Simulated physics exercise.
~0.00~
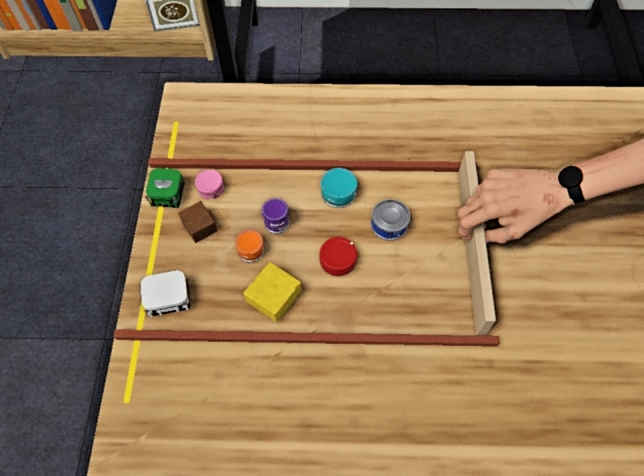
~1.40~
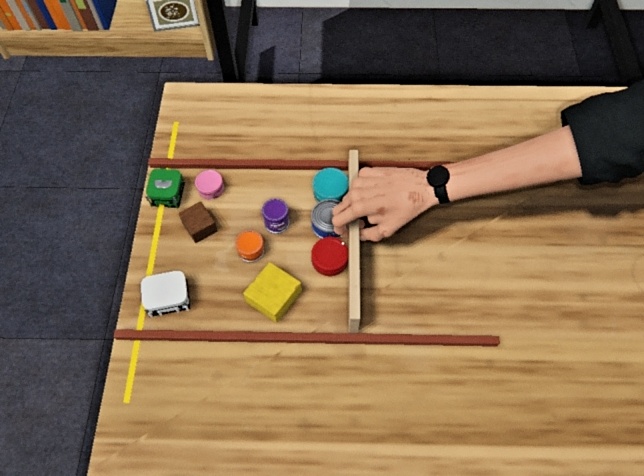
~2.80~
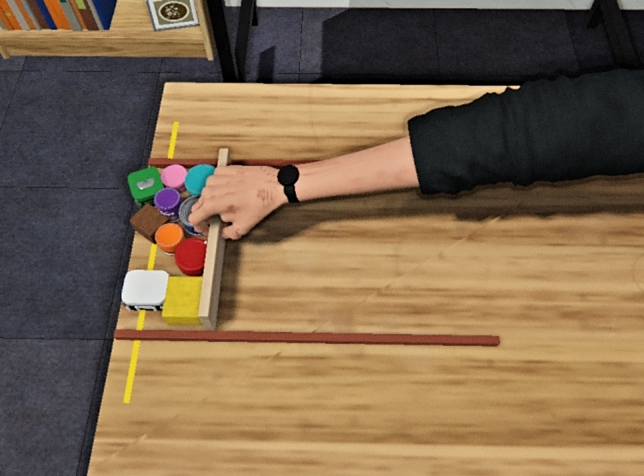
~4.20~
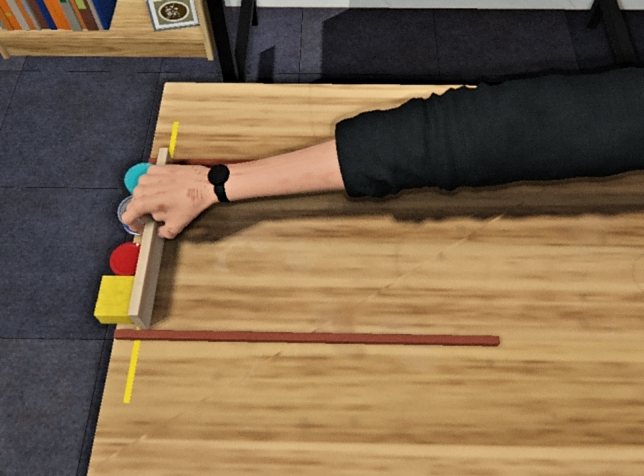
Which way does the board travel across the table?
The board moves to the left, pushed by the hand towards the yellow tape and the table's edge.
